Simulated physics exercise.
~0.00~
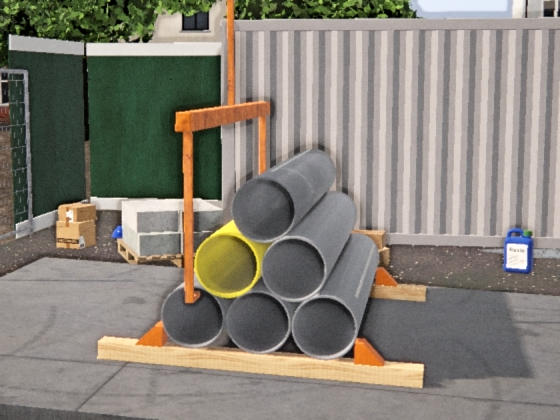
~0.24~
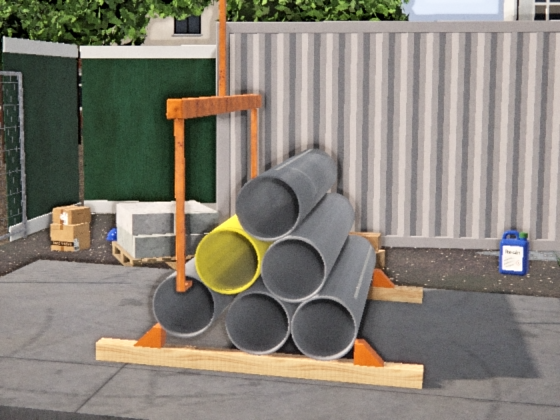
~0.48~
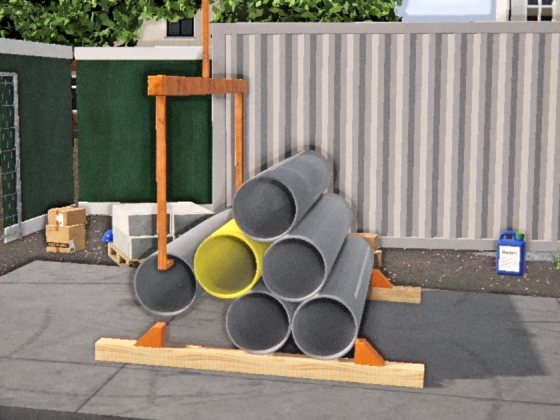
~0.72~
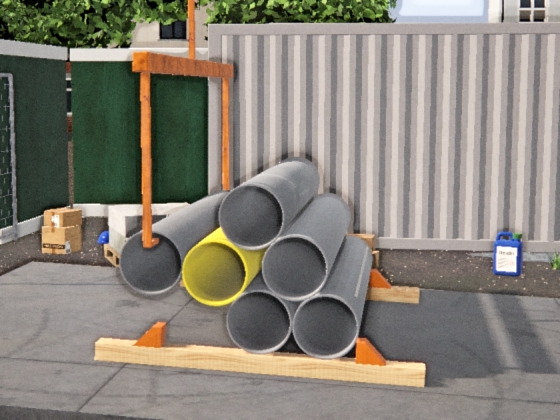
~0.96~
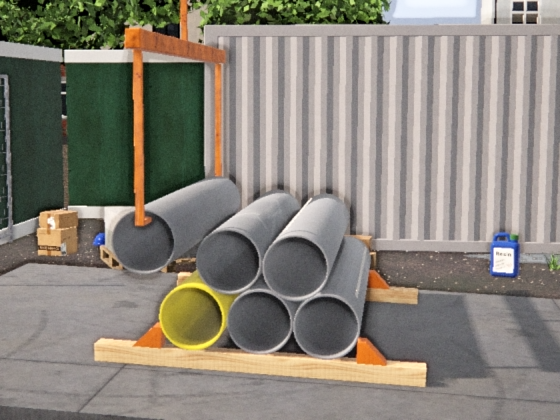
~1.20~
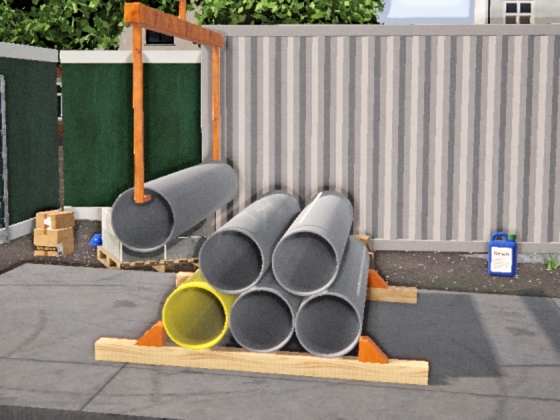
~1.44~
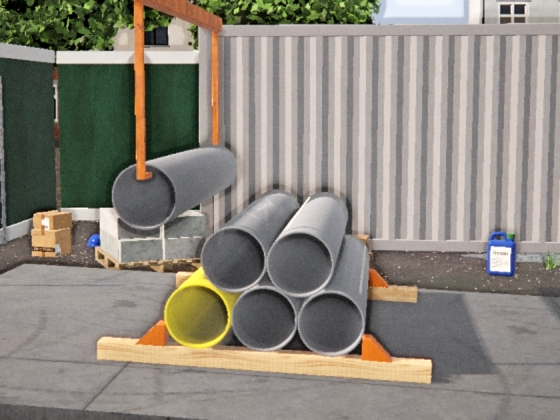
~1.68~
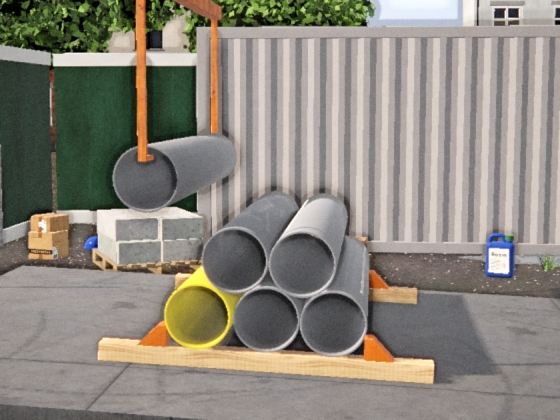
A yellow pipe dropped down and left into the bottom row of a stack of grey pipes after an orange hooked frame pulled out the lower left one, the top pipe settling lower too, while the hooked pipe rose and hung in the air.
